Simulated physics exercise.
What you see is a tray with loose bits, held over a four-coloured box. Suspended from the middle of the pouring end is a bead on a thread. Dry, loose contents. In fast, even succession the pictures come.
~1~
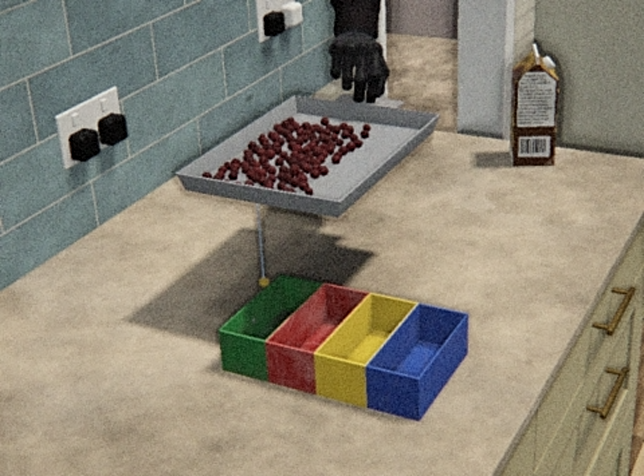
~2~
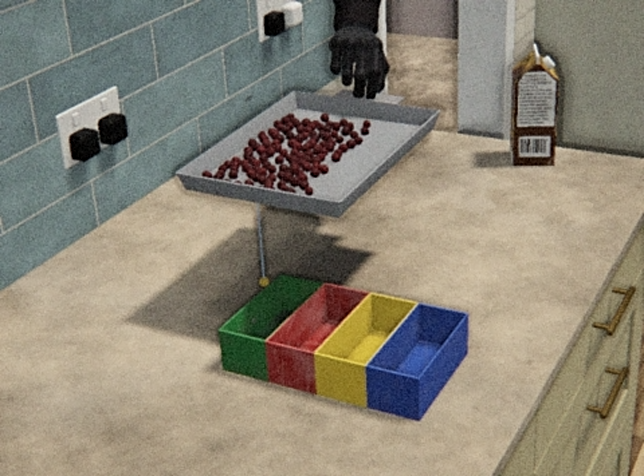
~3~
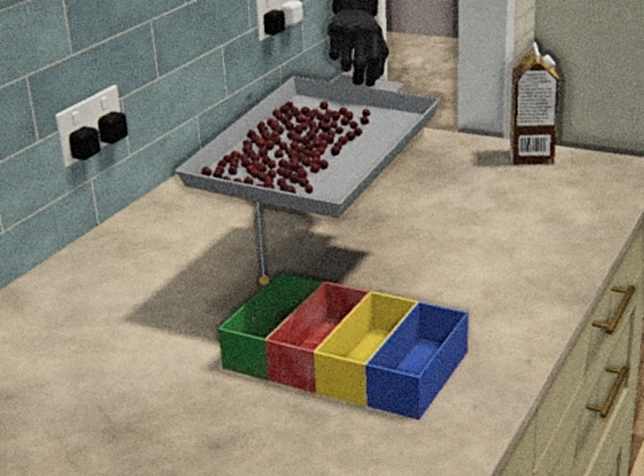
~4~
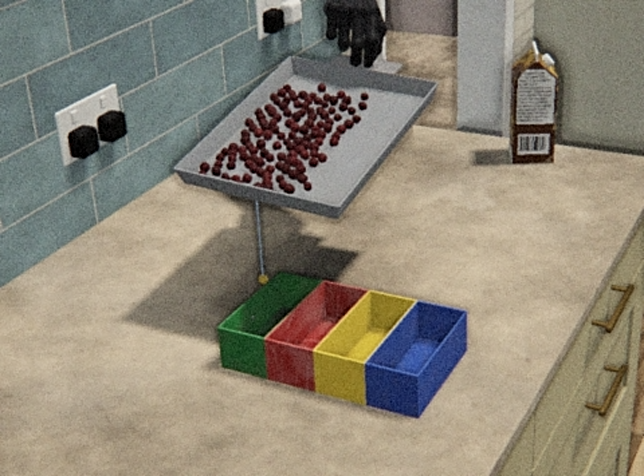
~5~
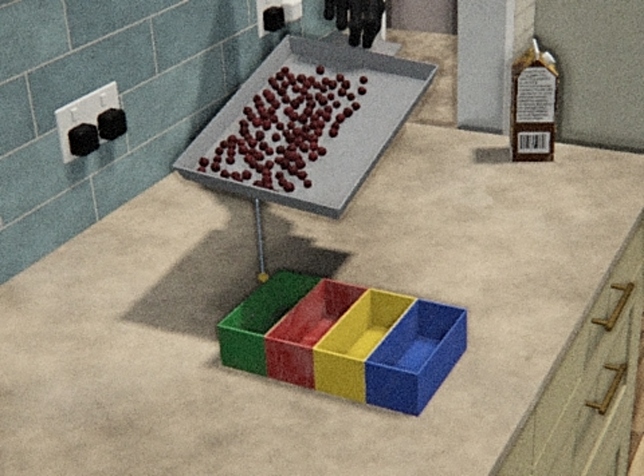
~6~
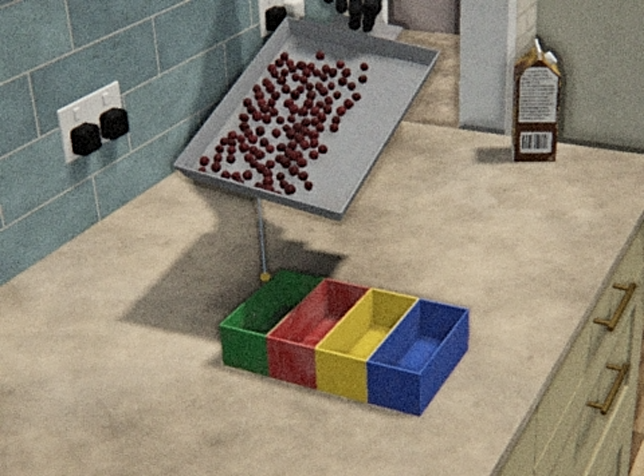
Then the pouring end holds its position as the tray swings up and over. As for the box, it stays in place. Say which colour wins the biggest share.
Red wins the biggest share.
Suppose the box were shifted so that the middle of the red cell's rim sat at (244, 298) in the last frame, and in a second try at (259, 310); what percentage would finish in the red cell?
It comes to roughly 10 per cent in one try and roughly 20 per cent in the next.
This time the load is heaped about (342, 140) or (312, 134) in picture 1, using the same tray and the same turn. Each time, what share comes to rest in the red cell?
It would be roughly 60 per cent for the first and roughly 50 per cent for the second.
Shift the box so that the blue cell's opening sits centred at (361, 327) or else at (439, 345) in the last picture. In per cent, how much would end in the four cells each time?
You'd see roughly 100 per cent first and roughly 80 per cent second.
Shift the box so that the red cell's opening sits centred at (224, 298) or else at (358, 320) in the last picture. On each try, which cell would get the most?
Result 1: The blue cell. Result 2: The green one.
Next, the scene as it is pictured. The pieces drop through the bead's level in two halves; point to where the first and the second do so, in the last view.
Half one: (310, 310), half two: (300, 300).
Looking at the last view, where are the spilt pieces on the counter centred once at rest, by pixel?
I'd mark it at about (191, 380).
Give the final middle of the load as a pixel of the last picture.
Around (309, 354).
Shortly afterwards, tray tipped steeply; all but a few on the tray; a little falling or outside the box.
Next, tray tipped past a quarter turn; near a quarter on the tray; near a quarter in the red cell; a little in the green cell; a little in the yellow cell; near a quarter falling or outside the box.
Some moments later, tray tipped past a quarter turn; near half in the red cell; near a quarter in the green cell; a little in the yellow cell; only a few in the blue cell; a little falling or outside the box.
In the end, tray tipped past a quarter turn; near half in the red cell; near a quarter in the green cell; a little in the yellow cell; only a few in the blue cell; a little outside the box.
